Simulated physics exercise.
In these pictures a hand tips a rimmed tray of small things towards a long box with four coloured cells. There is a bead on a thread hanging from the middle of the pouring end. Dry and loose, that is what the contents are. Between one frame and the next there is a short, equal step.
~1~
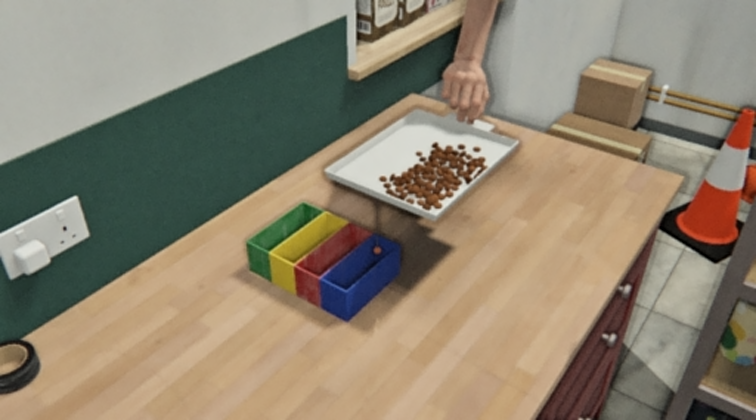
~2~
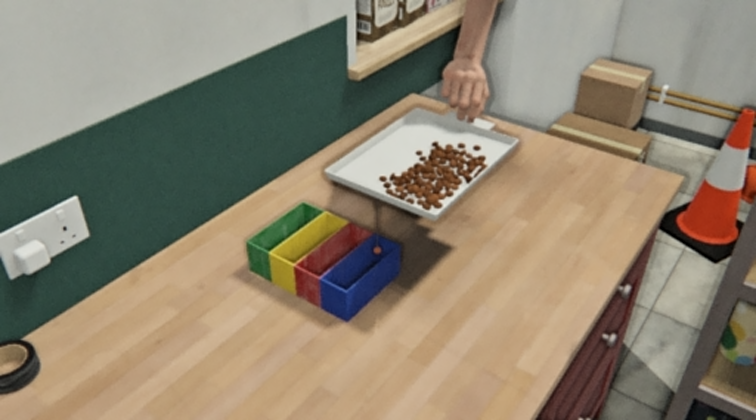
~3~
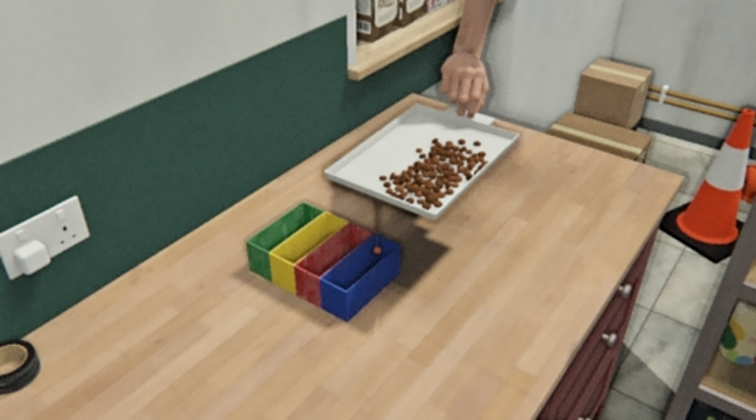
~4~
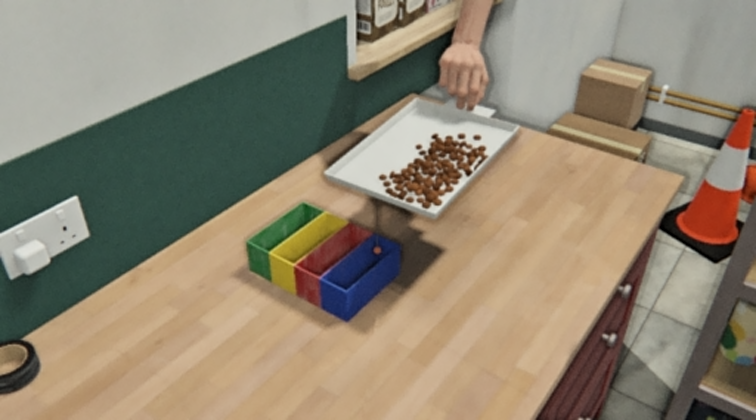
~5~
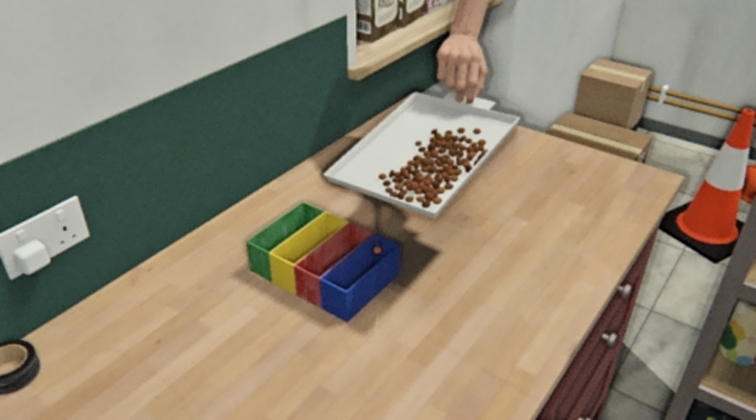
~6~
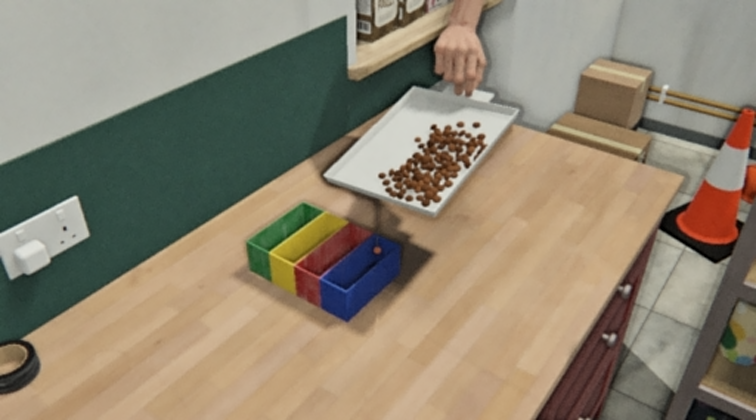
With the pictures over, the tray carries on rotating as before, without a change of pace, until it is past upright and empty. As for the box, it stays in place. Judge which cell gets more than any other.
Most goes to the red cell.
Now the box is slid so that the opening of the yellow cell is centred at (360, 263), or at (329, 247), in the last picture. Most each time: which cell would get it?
In the first try it is green, in the second it is the yellow cell.
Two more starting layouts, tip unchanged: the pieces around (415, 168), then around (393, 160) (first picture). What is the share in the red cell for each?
You'd get about 40 per cent first and about 50 per cent second.
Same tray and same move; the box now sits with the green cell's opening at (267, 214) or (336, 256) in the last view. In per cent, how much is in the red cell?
I'd say about 20 percent, followed by about 0 percent.
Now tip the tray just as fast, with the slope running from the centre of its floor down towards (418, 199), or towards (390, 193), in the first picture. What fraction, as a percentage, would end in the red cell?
Near 0 % and 10 %.
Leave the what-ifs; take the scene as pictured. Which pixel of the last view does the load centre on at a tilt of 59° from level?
Look about (373, 178) in the last picture.
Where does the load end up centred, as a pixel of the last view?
The centre settles at about (334, 280).
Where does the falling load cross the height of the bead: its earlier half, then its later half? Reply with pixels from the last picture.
Half one: (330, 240), half two: (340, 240).
Soon, tray tipped steeply; nearly all on the tray; a small part falling or outside the box.
A while on, tray tipped right over; a stray few on the tray; about a third in the red cell; about a quarter in the blue cell; about a quarter in the yellow cell; a stray few in the green cell; a small part falling or outside the box.
Towards the end, tray tipped past a quarter turn; about half in the red cell; about a quarter in the blue cell; about a quarter in the yellow cell; a stray few in the green cell; a small part falling or outside the box.
Finally, tray tipped past a quarter turn; about half in the red cell; about a quarter in the blue cell; about a quarter in the yellow cell; a stray few in the green cell; a small part outside the box.
